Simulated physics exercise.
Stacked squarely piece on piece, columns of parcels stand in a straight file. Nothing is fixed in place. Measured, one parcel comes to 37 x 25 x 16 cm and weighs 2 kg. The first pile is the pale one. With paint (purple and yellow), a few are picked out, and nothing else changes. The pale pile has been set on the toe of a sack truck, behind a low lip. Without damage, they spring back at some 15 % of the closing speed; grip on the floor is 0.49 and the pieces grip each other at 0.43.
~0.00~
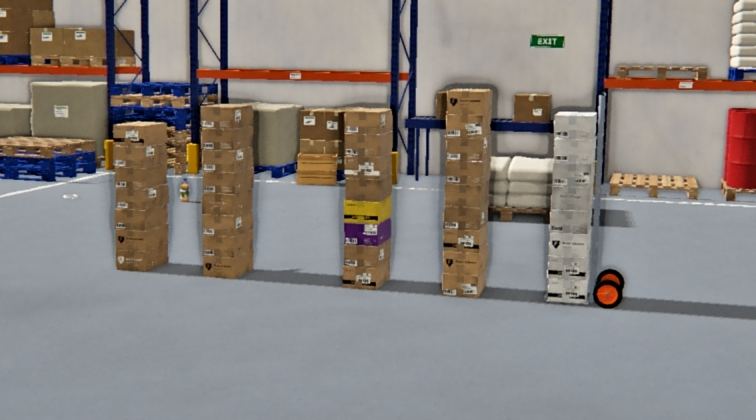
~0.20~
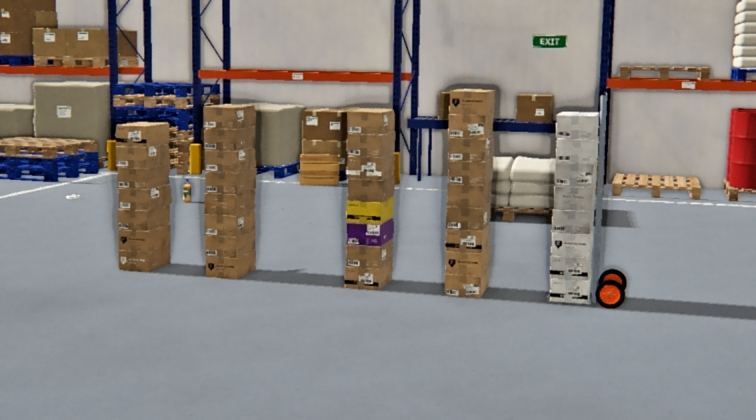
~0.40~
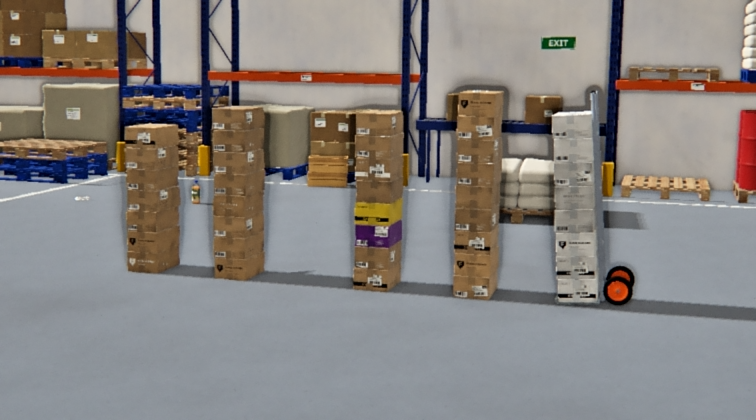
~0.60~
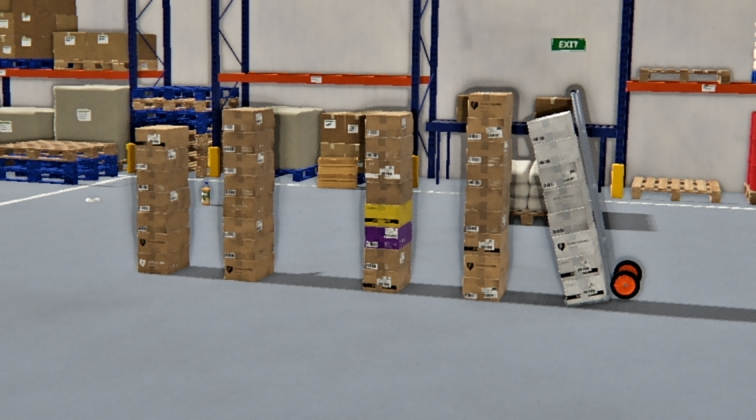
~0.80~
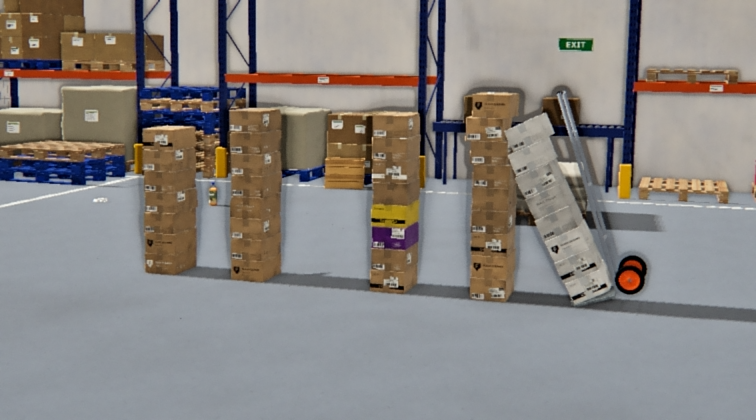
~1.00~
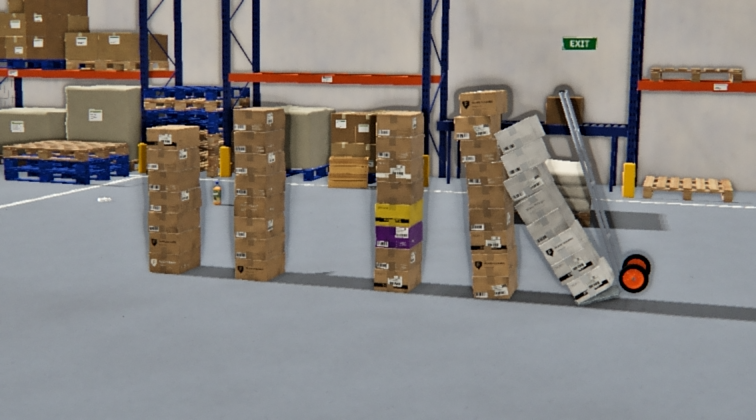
In a warehouse with blue and orange racking and a green exit sign, seen from the front and slightly above, the camera pans slightly left. Five columns of boxes stand in a row, mostly brown, the middle one with yellow and purple boxes, the rightmost pale on an orange-wheeled sack truck. The truck tilts left, the pale column leans against its neighbour, and that column's upper boxes shift left.
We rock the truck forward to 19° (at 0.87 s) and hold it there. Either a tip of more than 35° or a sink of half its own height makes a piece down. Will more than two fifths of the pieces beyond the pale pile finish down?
Yes, more than two fifths do.
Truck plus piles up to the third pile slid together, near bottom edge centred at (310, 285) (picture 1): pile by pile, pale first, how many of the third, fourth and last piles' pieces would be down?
The tally would be third 8, then fourth 8, then last 6.
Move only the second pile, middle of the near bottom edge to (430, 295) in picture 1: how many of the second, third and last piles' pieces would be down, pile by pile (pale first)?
Second 8; third 7; last 6.
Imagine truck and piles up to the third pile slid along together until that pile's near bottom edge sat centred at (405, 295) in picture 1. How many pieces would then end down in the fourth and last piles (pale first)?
Then fourth pile 7 and last pile 6.
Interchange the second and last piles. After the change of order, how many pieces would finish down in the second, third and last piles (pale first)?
Down tally in the new order: Second = 6, third = 8, last = 9.
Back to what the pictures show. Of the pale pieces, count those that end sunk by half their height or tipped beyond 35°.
Exactly 8 pale pieces do.
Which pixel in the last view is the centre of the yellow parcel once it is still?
I'd point at about (301, 262).
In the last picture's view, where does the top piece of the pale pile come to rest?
It ends up centred around (396, 233) in the last view.
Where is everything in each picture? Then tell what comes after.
In the first frame (pixels give the middle of a visible side; the camera pans a little), truck frame (600, 138) 0° forward; purple parcel (361, 235); yellow parcel (361, 213); none of the others has stirred.
Truck frame (601, 138) 0° forward; yellow parcel (363, 213), in the second frame.
Truck frame (595, 135) 5° forward, top of the pale pile leaning 4°; yellow parcel (372, 215); none of the others has stirred, in the third frame.
Truck frame (581, 134) 13° forward, top of the pale pile leaning 14°; purple parcel (381, 238); none of the others has stirred, in the fourth frame.
Truck frame (571, 134) 18° forward, top of the pale pile leaning 26°; purple parcel (388, 239); movement in 3 of them, in the fifth frame.
Truck frame (573, 133) 19° forward, top of the pale pile leaning 27°; purple parcel (392, 238); yellow parcel (392, 216); steepest lean 5°, the parcel at (473, 128); movement in 9 of them, in the sixth frame.
After 1.72 s, 8 of the pale pile down; 9 of the 32 other parcels down; yellow parcel 13° from how it stood; purple parcel 13° from how it stood.
After 2.58 s, 8 of the pale pile down; 24 of the 32 other parcels down; yellow parcel on its side; purple parcel 56° from how it stood, 24 cm lower.
In the end (4.1 s), 8 of the pale pile down; 30 of the 32 other parcels down; yellow parcel on its side; purple parcel 56° from how it stood, 24 cm lower. That is 94 per cent. From the last view, middles, yellow parcel near (301, 262), purple parcel near (331, 261).
